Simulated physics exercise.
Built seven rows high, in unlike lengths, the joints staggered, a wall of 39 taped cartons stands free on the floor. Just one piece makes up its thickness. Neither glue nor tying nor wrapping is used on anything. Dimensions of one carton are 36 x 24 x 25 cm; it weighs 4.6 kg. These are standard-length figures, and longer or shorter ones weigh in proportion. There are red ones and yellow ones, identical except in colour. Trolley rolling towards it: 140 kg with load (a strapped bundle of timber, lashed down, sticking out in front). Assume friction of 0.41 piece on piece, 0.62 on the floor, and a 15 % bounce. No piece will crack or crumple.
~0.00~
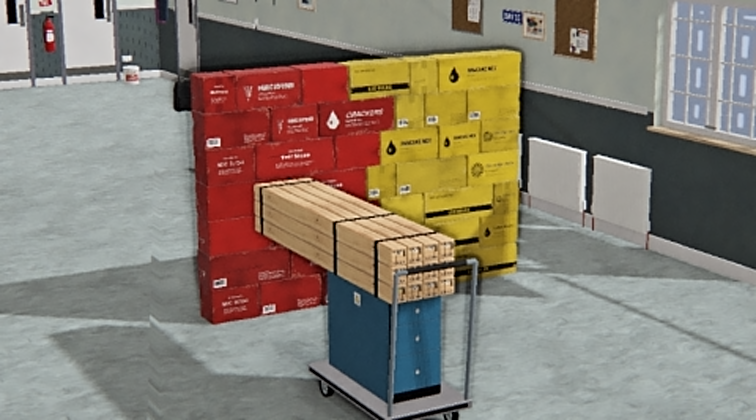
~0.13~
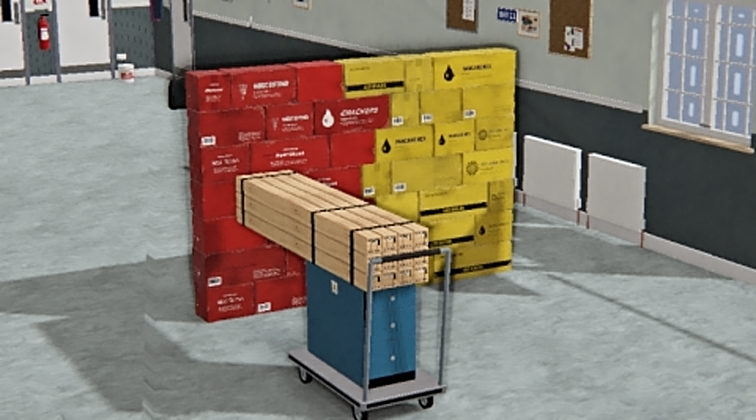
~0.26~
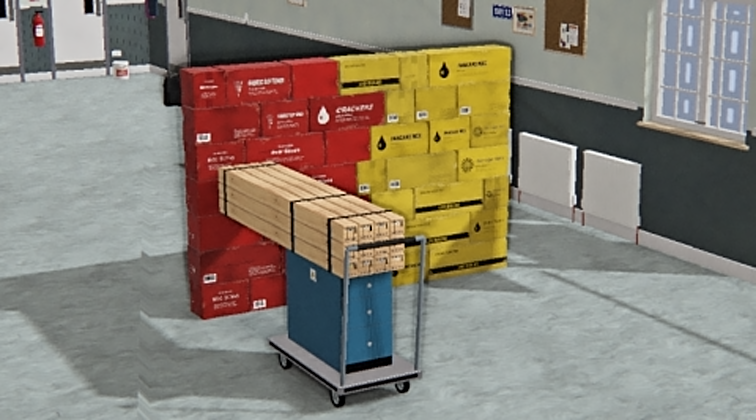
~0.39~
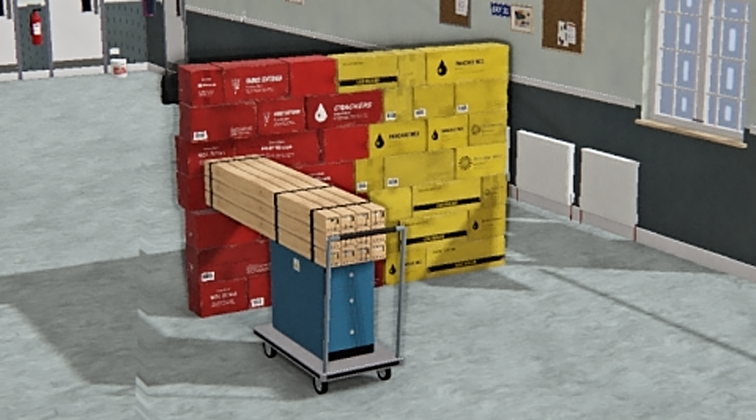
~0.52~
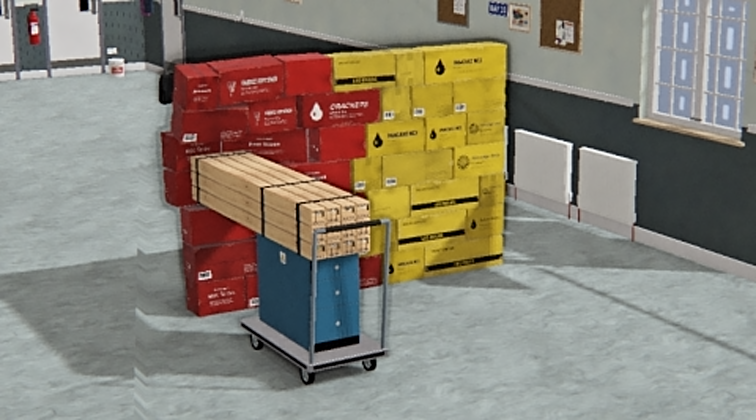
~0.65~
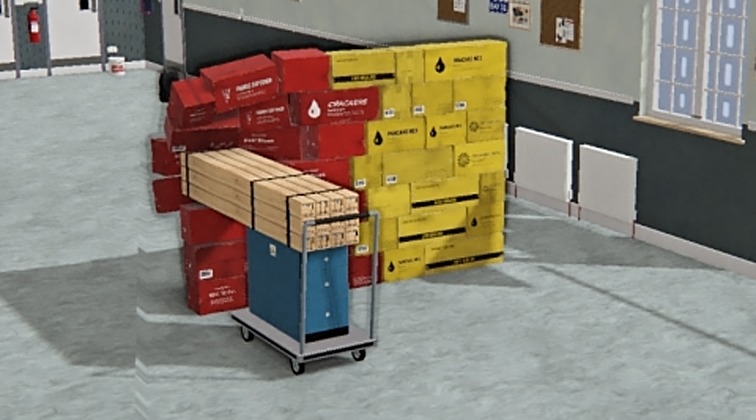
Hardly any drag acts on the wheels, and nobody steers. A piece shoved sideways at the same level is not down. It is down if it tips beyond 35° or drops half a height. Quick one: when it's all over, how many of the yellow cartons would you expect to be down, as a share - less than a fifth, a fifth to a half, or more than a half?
I'd say less than a fifth.
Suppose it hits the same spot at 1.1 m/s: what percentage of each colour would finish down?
Down at the end: Red 60 per cent, yellow 0 per cent.
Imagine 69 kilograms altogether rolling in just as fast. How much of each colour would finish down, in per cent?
The split would be red 60, then yellow 0 per cent.
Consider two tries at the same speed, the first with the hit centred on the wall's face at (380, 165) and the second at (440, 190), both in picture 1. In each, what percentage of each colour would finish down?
You'd get red at 50 followed by 20, and yellow at 50 followed by 70 percent.
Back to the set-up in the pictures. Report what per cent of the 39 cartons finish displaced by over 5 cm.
Fraction: 35 %.
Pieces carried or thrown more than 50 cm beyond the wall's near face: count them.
Estimate: Some 6.
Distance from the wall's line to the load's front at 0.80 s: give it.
Roughly 60 cm past it.
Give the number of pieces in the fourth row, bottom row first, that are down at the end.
Row tally: 1.
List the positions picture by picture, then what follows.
In the first picture (each place is the centre of the face we see best), load (258, 200) 54 cm short of the wall; top yellow carton (380, 81); top red carton (326, 85); all as stacked.
In the second picture, load (239, 192) 31 cm short of the wall; top yellow carton (375, 79).
In the third picture, load (221, 182) 9 cm short of the wall; top yellow carton (370, 76).
In the fourth picture, load (207, 175) 11 cm into the wall's line; top yellow carton (368, 74); 3 have shifted.
In the fifth picture, load (194, 171) 28 cm into the wall's line; top yellow carton (365, 73); top red carton (309, 77) moved 27 mm; steepest lean 16°, the carton at (215, 126); 9 have shifted.
In the sixth picture, load (184, 165) 43 cm into the wall's line; top yellow carton (364, 70); top red carton (307, 75) tilted 6°; steepest lean 41°, the carton at (205, 140); 11 have shifted.
By 0.80 s, load 60 cm past the wall's line, still rolling; none of the 20 yellow cartons down (4 of 39 in all colours); top yellow carton unmoved; top red carton tilted 10°.
By 1.10 s, load 92 cm past the wall's line, still rolling; none of the 20 yellow cartons down (7 of 39 in all colours); top yellow carton moved 29 mm; top red carton tilted 28°.
By 1.42 s, load 1.12 m past the wall's line, still rolling; none of the 20 yellow cartons down (8 of 39 in all colours); top yellow carton moved 34 mm; top red carton on its side.
By 2.04 s, load 1.18 m past the wall's line, stopped; none of the 20 yellow cartons down (8 of 39 in all colours); top yellow carton moved 32 mm; top red carton upside down.
When it is over (3.3 s), load 1.18 m past the wall's line, stopped; none of the 20 yellow cartons down (8 of 39 in all colours); top yellow carton moved 32 mm; top red carton 1.52 m lower. That is 0 per cent. In pixels of the last frame, middles, top yellow carton near (356, 69), top red carton near (218, 209).
